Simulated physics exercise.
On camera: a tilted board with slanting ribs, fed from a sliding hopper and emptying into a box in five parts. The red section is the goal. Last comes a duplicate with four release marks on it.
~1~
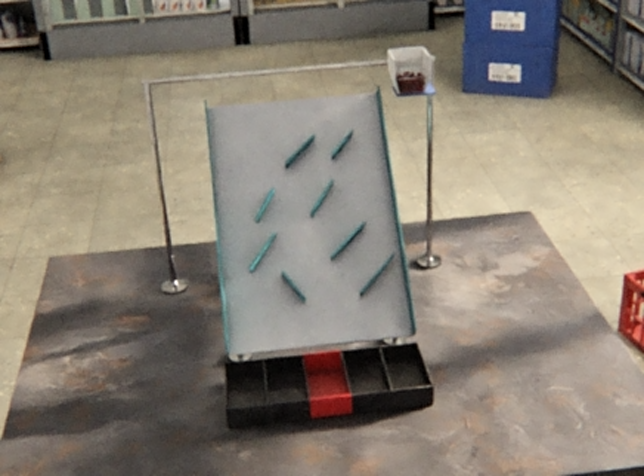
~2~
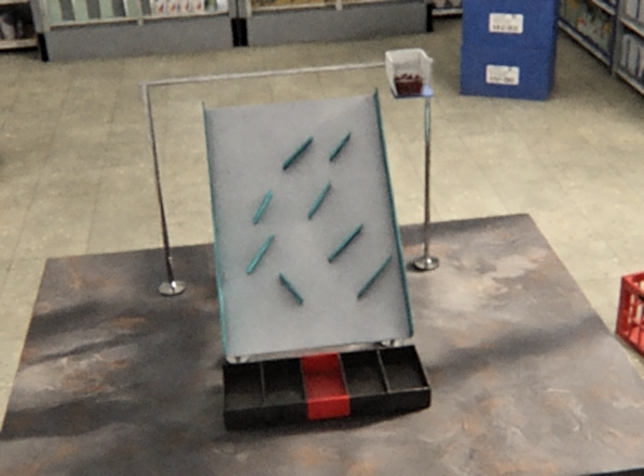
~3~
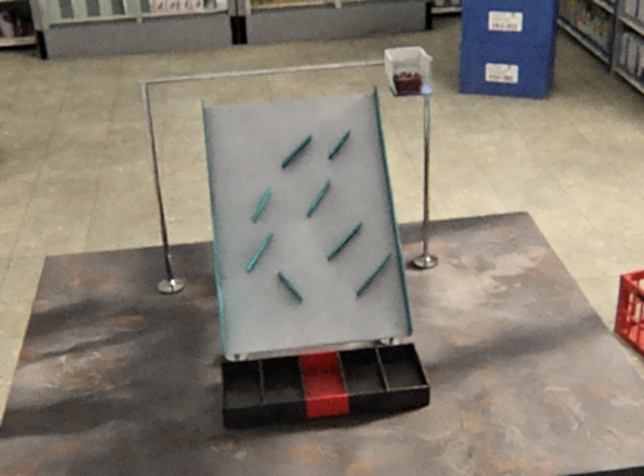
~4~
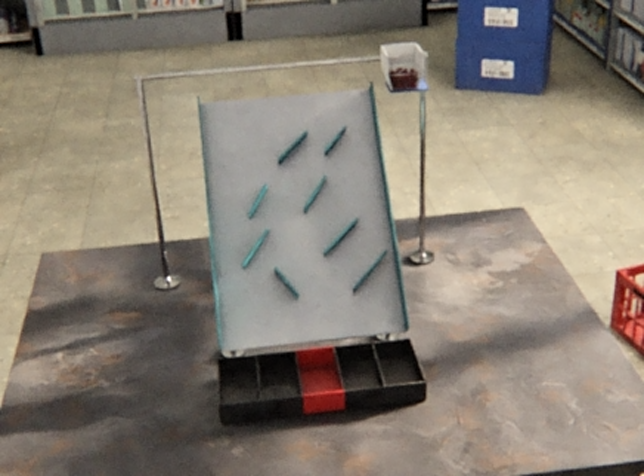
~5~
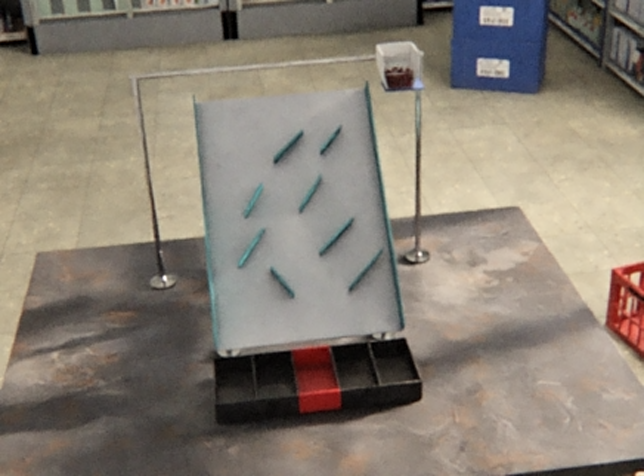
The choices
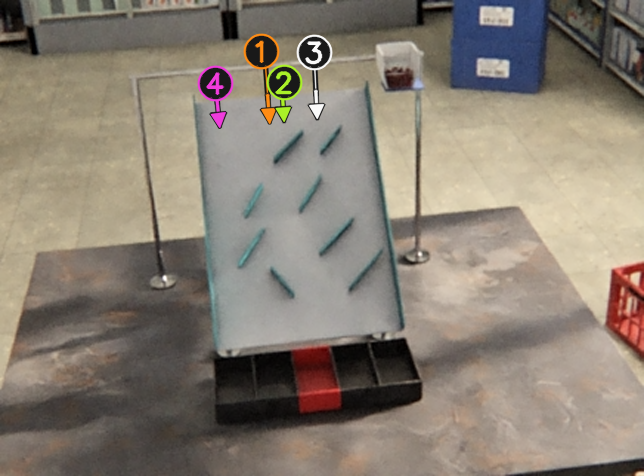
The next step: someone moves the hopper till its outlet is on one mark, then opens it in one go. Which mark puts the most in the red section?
It is 3.
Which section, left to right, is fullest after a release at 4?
It is the first one.
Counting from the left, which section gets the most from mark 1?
The first.
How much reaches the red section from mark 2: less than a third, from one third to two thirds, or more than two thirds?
Mark 2 gives less than a third.
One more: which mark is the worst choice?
That would be 4.
On the marked copy, mark 1 meets the board at (269, 118); mark 2 meets the board at (283, 116); mark 3 meets the board at (316, 113); mark 4 meets the board at (219, 122).
With 1, a small share in the red section, the bulk in other sections.
With 2, a small share in the red section, the bulk in other sections, a small share held on the board.
With 3, close to half in the red section, close to half in other sections.
With 4, only a few in the red section, all but a few in other sections.
